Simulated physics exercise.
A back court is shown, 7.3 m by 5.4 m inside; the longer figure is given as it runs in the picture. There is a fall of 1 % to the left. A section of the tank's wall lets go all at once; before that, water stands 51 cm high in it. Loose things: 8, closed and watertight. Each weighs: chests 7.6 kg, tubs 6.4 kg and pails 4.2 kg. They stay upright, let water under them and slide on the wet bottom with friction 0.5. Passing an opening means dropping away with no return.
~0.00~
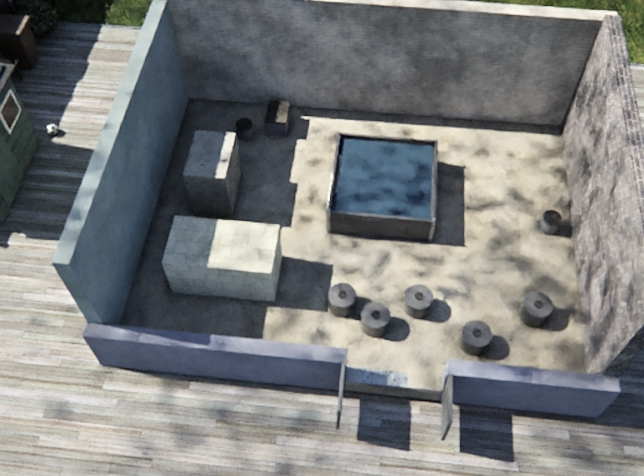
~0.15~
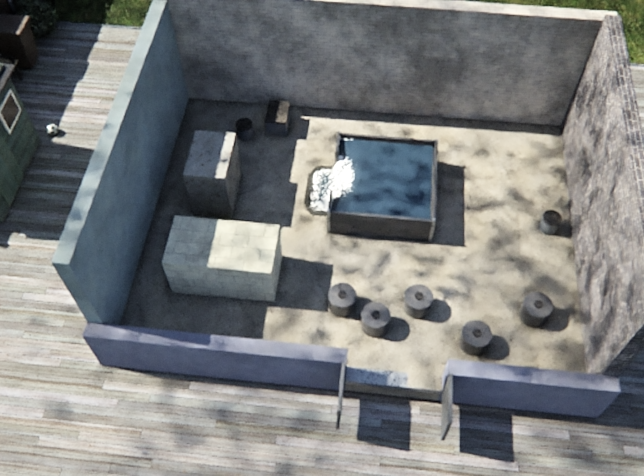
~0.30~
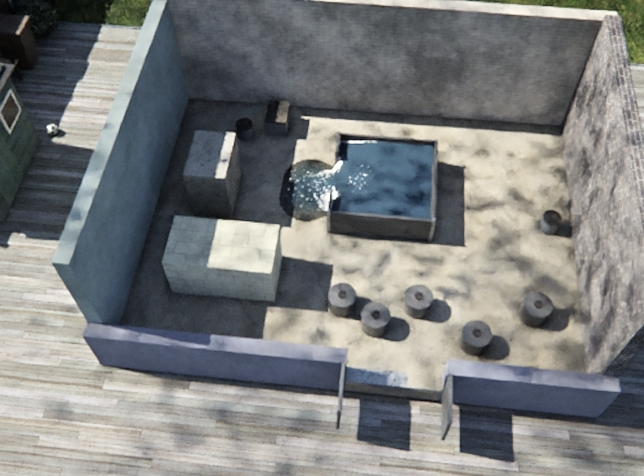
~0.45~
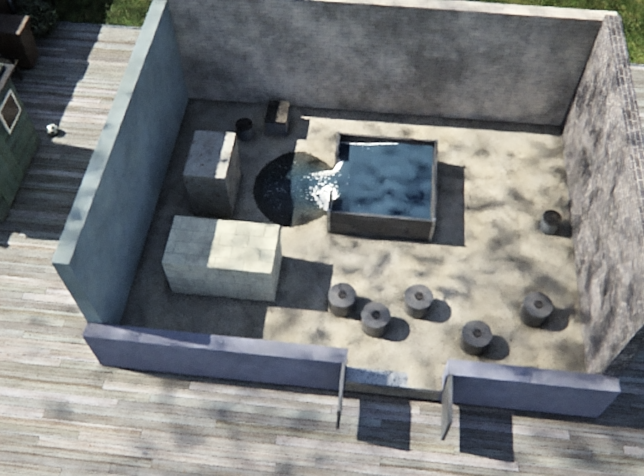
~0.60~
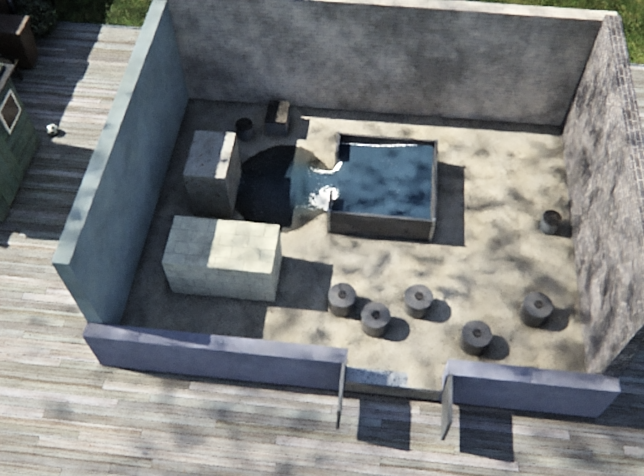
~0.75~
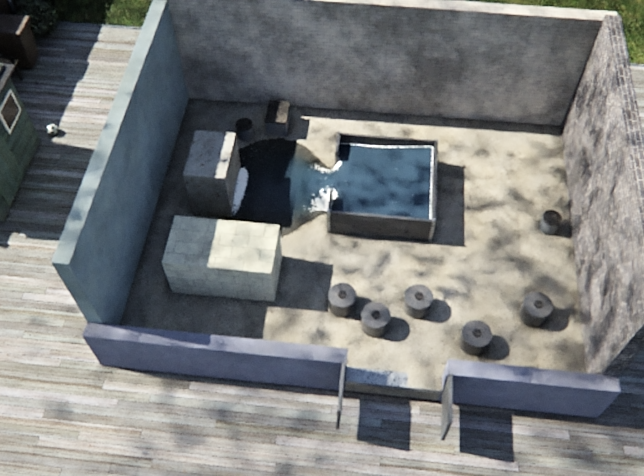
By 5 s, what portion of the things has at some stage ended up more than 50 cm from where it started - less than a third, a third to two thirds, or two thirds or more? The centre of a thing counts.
Less than a third.
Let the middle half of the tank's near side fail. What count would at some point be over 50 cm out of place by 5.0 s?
Then 4 of them would.
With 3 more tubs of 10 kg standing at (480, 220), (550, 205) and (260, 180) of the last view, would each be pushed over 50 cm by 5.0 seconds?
Result, one by one: Not exceeded, not exceeded and exceeded.
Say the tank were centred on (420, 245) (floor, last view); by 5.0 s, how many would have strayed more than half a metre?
Result: 2.
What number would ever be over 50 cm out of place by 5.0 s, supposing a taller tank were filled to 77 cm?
In that case 2 of them.
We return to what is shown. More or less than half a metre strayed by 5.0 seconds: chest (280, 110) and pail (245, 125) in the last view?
Result, in order: Exceeded; exceeded.
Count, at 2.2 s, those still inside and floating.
At that moment it comes to 1.
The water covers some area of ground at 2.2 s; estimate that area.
Roughly 12.0 m2.
After 1.1 s 0 of 8 are over 50 cm from their spots; 0 afloat.
After 2.2 s 1 of 8 are over 50 cm from their spots; 1 afloat.
After 3.5 s 1 of 8 are over 50 cm from their spots; 2 afloat.
After 5.0 s 2 of 8 are over 50 cm from their spots, and 2 have been at some point; 1 afloat.
